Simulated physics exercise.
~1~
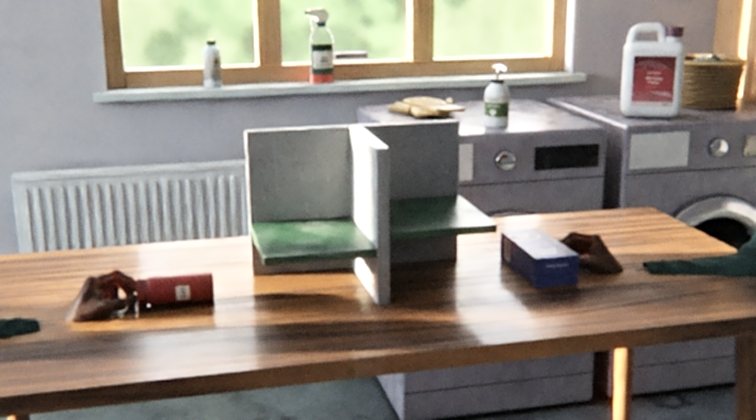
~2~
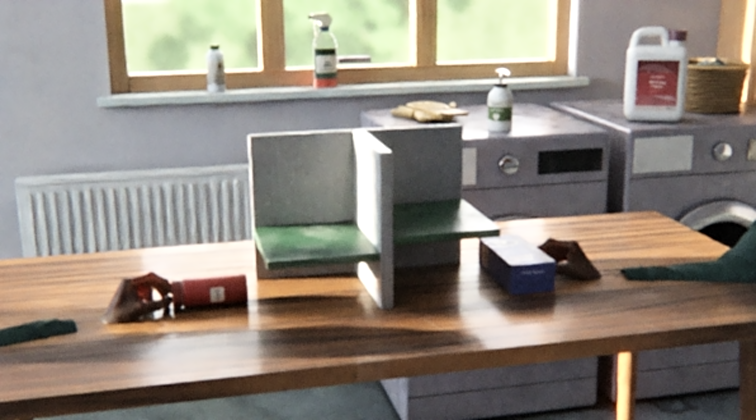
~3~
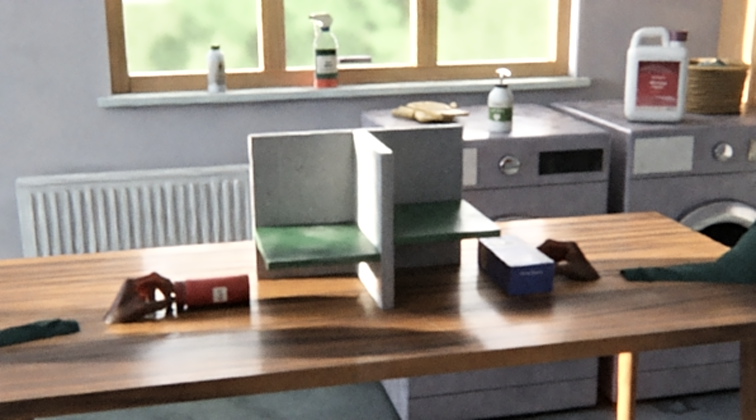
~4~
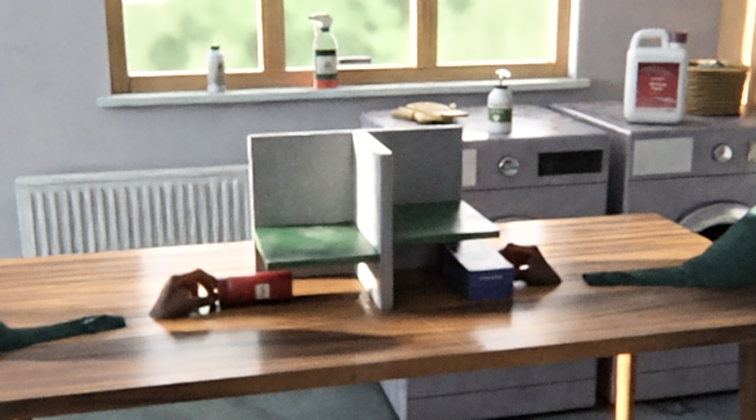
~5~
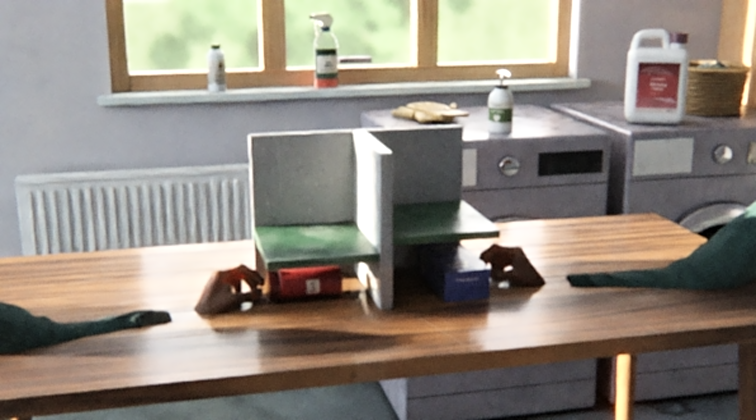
On a wooden table in a laundry room, two hands slid a red shaker lying on its side rightward and a blue packet leftward toward a two-sided shelf, until both slipped in beneath its green ledges, on either side of the divider.
